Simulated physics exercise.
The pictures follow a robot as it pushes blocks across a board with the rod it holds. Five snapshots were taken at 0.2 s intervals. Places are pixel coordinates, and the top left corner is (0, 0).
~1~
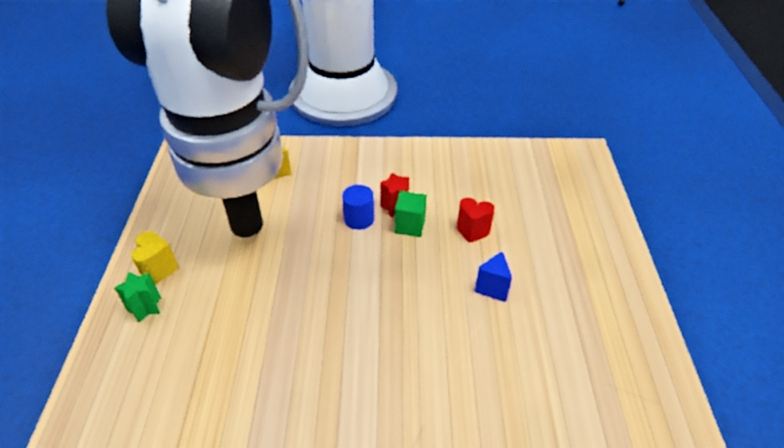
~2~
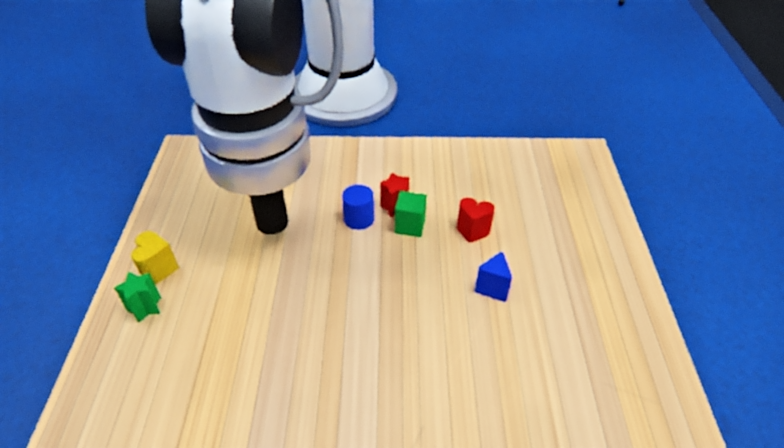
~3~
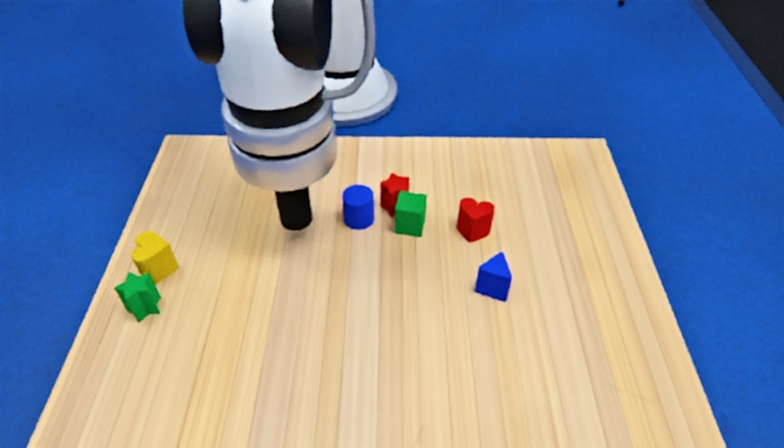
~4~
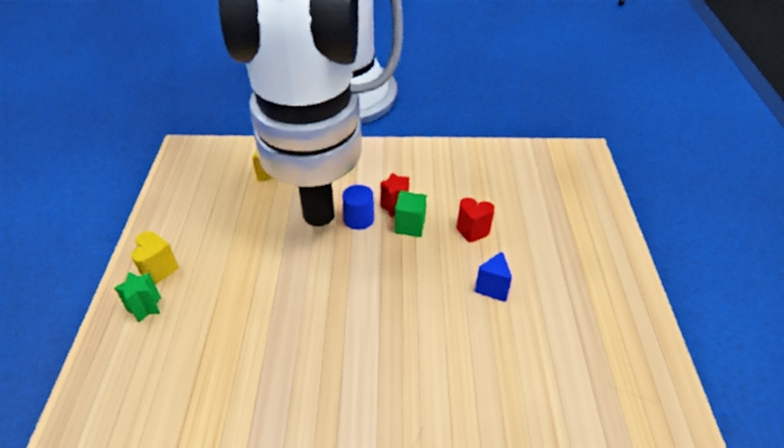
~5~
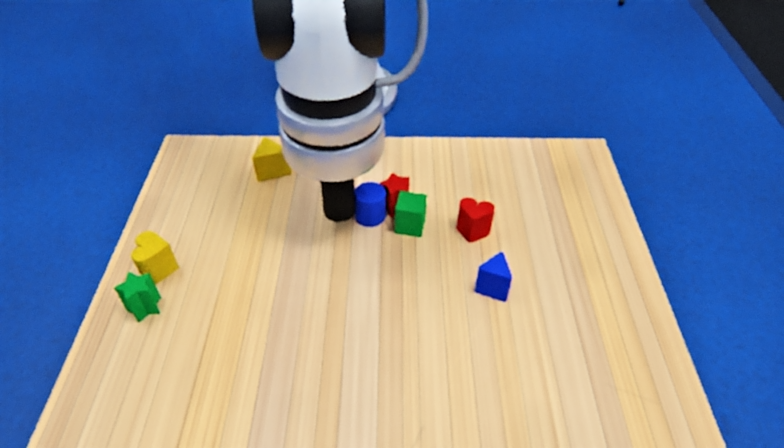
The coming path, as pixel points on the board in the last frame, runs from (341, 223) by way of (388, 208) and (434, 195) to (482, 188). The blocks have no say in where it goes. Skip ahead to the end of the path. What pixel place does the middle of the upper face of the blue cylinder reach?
In the picture, that point is around (511, 155).
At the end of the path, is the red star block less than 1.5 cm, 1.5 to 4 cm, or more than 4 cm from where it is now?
I'd go with over 4 cm for this block.
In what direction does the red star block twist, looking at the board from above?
From the top, the block rotates counterclockwise.
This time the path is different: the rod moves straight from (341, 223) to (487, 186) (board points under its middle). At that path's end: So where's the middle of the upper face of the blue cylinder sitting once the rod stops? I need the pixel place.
Its top face will be centred at roughly (506, 147).
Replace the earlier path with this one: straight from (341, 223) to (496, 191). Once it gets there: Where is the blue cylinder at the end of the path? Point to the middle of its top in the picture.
It should be at about (503, 148).
The first path, step by step. One third of the way, rod at (389, 196); blue cylinder at (419, 177); red star block at (441, 168); green square piece at (421, 201), turned 45° clockwise.
Two thirds of the way, rod at (436, 183); blue cylinder at (466, 165); red star block at (486, 156); green square piece at (421, 201), turned 45° clockwise.
At the end, rod at (484, 176); blue cylinder at (511, 155); red star block at (522, 142), turned 25° anticlockwise; green square piece at (421, 201), turned 45° clockwise; red heart-shaped block still.
